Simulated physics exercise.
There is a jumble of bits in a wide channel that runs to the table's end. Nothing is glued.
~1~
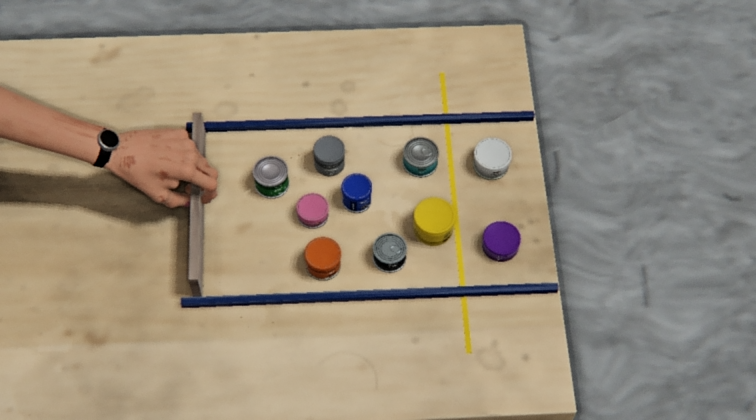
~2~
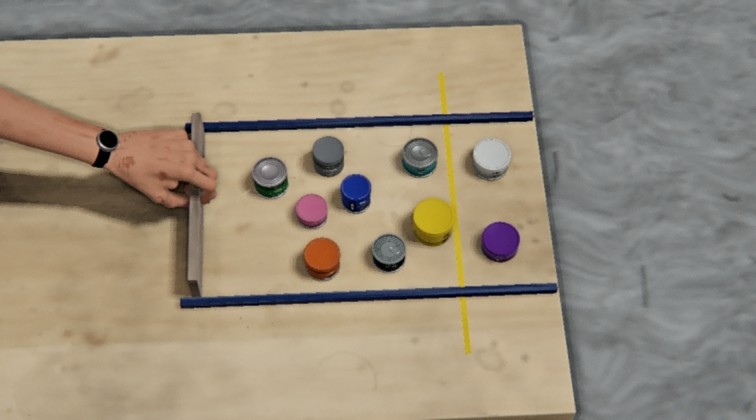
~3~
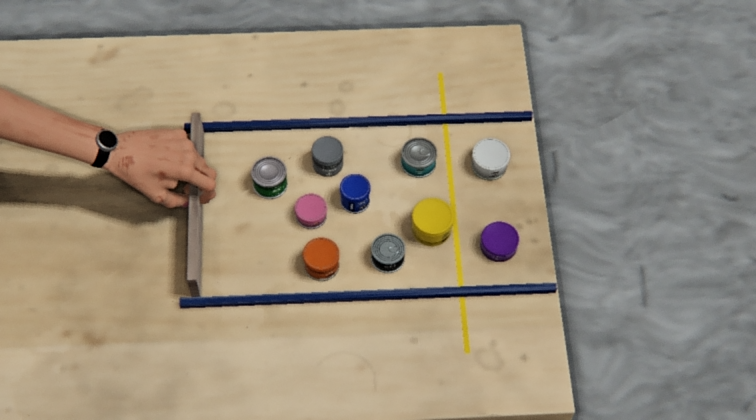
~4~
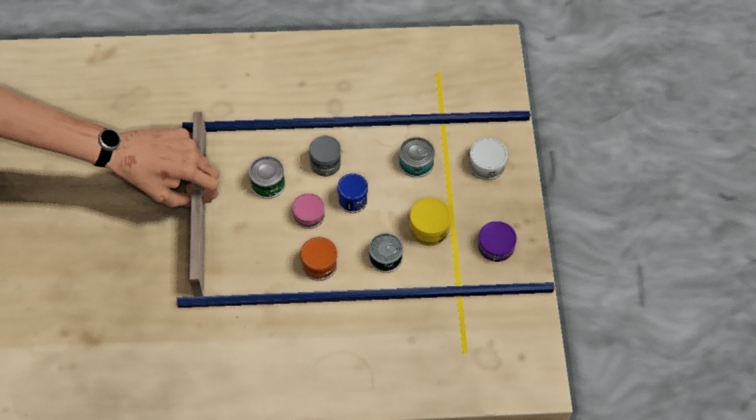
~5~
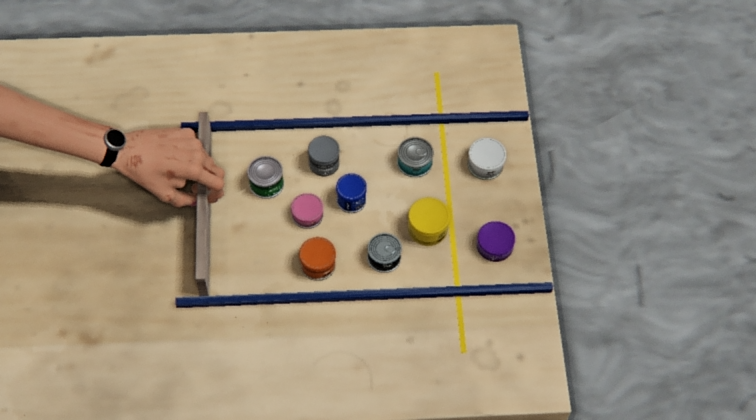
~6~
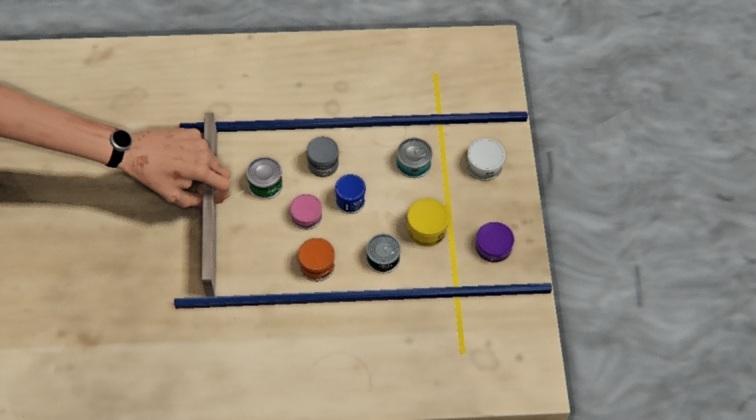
A hand with a dark wristwatch grips an upright board at the left of a pale wooden table, seen from above at a slight angle, with grey floor beyond. Between two dark blue rails stand ten round tins and tubs, grey, green, pink, blue and orange nearer the board, yellow beside a yellow tape line, white and purple past it. The hand holds still, then slides the board slightly right without touching them, as the view drifts faintly.
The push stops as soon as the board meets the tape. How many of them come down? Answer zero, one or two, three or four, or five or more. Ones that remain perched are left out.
Zero.
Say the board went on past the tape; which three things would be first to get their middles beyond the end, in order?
The order is the white tin, the purple tub and then the black tin.
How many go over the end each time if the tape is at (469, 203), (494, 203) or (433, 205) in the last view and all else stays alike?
The counts: 0, 3 and 0.
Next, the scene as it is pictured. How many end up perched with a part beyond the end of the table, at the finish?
That adds up to 1.
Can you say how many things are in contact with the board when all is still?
At rest, 4 are in contact.
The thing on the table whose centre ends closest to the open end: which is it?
Foremost one: White tin.
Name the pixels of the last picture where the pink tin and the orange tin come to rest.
Taking them in turn, first comes (464, 204), then (473, 263).
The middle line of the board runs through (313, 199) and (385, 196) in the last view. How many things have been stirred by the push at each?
Tally at point one: 5; at point two: 8.
Early on, none off yet; white tin at rest near (485, 160); purple tub at rest near (495, 242); yellow tub at rest near (427, 223).
A while later, none off yet; white tin at rest near (485, 160); purple tub at rest near (495, 242); yellow tub at rest near (429, 222).
Finally, the number that fall off is zero.
